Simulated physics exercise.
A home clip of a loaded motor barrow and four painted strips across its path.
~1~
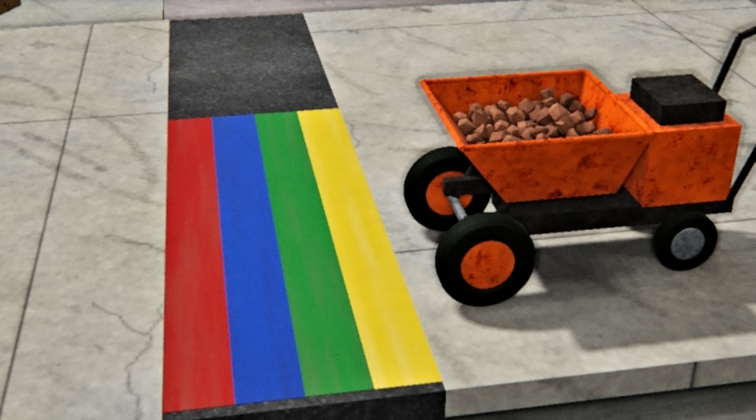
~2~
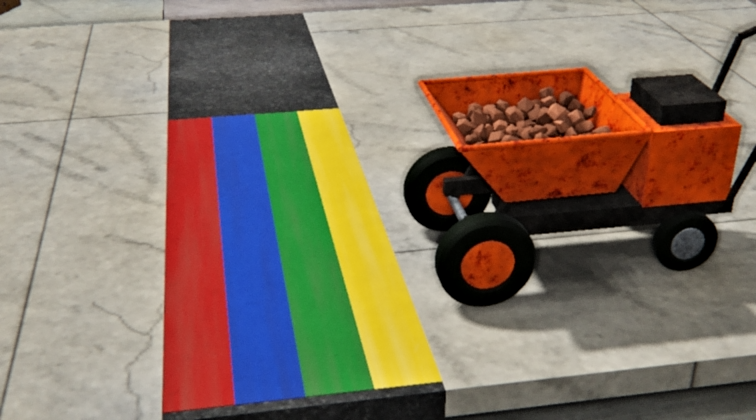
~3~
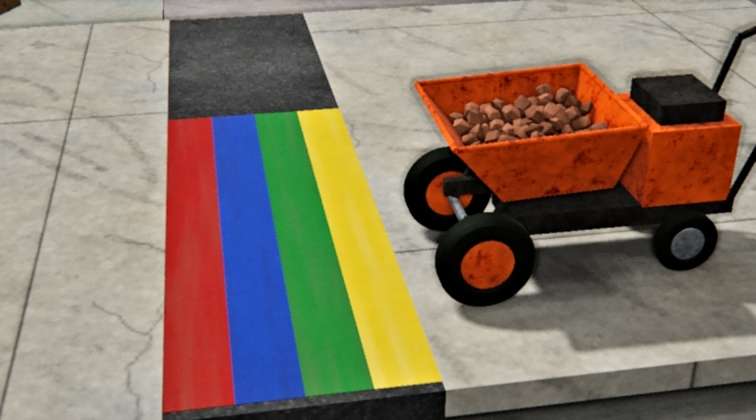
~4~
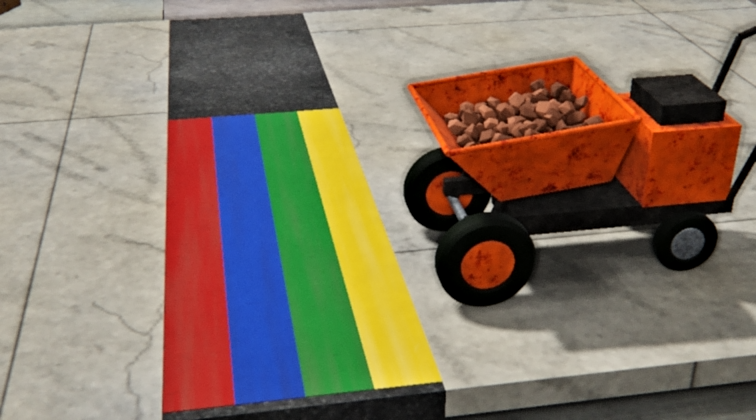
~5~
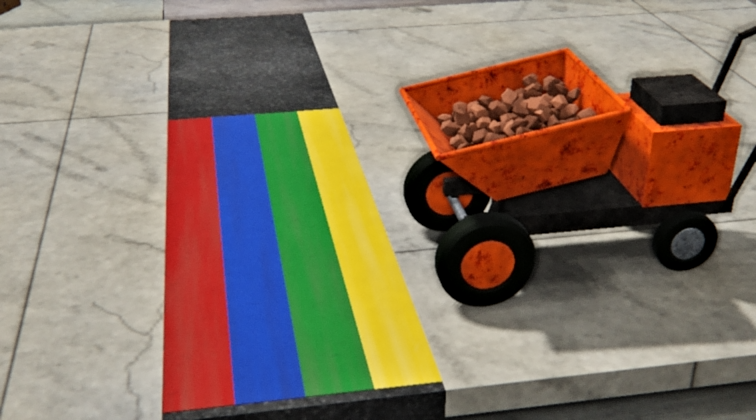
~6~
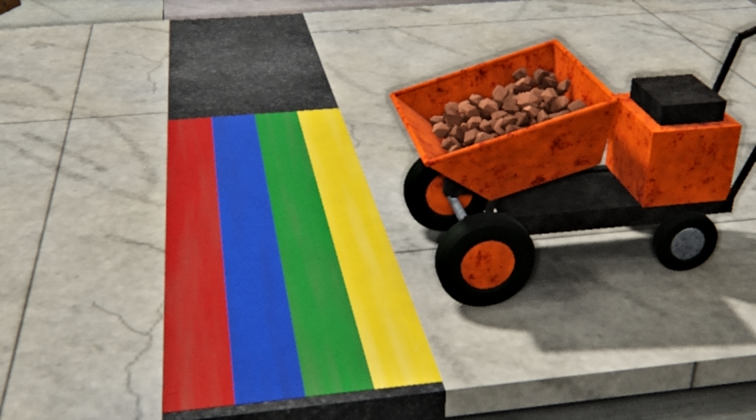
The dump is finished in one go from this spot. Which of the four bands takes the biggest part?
The green one gets the largest share.
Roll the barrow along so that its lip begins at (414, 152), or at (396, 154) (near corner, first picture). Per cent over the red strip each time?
First some 20, then 30 per cent.
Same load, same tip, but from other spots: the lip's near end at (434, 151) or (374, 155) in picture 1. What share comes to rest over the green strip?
The first gives 40 %, the second 0 %.
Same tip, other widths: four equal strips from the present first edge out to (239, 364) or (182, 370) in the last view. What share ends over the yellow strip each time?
Near 0 % and 10 %.
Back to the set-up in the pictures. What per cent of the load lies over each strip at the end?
Yellow strip: 15 %, green strip: 50 %, blue strip: 25 %, red strip: 10 %.
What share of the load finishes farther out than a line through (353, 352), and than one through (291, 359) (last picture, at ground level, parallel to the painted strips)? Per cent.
Near 80 % and 30 %.
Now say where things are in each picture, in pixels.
In the first frame, lip of the skip at (463, 149), level; top of the load at (544, 120), lumps of rubble; yellow strip at (395, 343); green strip at (330, 349); blue strip at (265, 356); red strip at (197, 364).
In the second frame, lip of the skip at (461, 149), level; top of the load at (543, 120).
In the third frame, lip of the skip at (456, 151), tipped barely; top of the load at (538, 119).
In the fourth frame, lip of the skip at (448, 154), tipped a little; top of the load at (547, 110).
In the fifth frame, lip of the skip at (439, 158), tipped a little; top of the load at (553, 117).
In the sixth frame, lip of the skip at (428, 164), tipped clearly; top of the load at (544, 111); yellow strip at (395, 343); green strip at (330, 349); blue strip at (265, 356); red strip at (197, 364).
Soon after the last picture, skip tipped steeply; all in the skip.
A little later, skip tipped steeply; nearly all in the skip; a small part over the green strip; a stray few falling.
Later still, skip tipped right over; about a quarter in the skip; a stray few over the yellow strip; about a third over the green strip; about a quarter over the blue strip; a small part over the red strip; a stray few off the paint.
By the end, skip tipped right over; a stray few in the skip; a small part over the yellow strip; about half over the green strip; about a quarter over the blue strip; a small part over the red strip; a stray few off the paint.
